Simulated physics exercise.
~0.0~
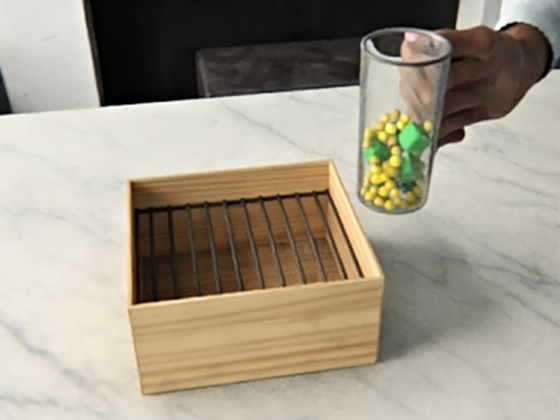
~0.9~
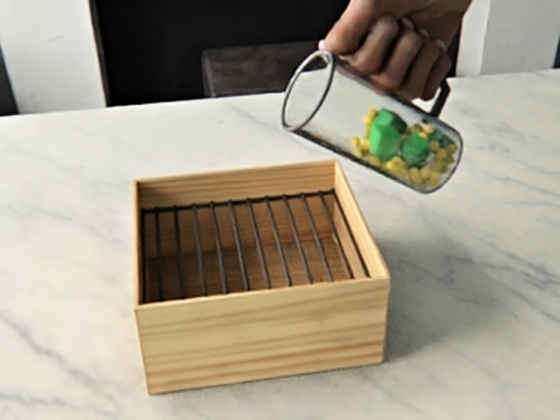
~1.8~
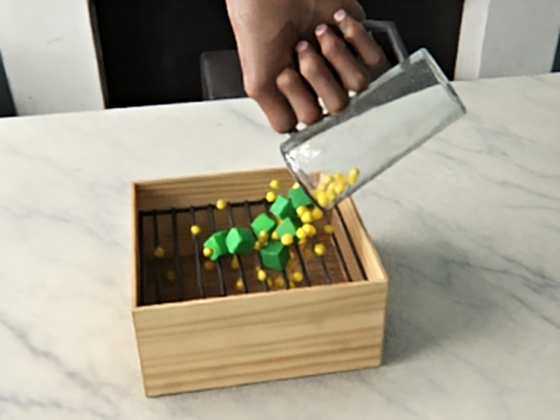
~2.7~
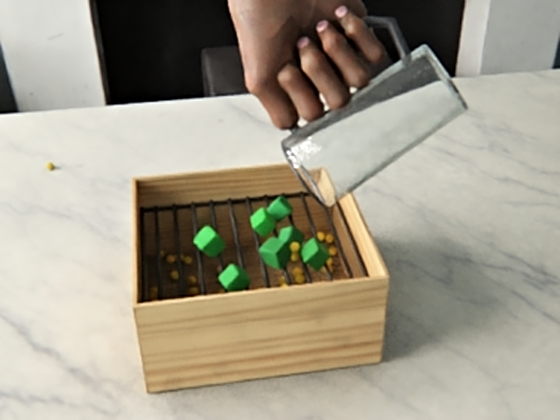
A hand tipped a clear cup of small yellow beads and chunky green pieces over a wooden box with a wire rack, and they tumbled out until most yellow beads had dropped through the wires while the green pieces stayed on top.
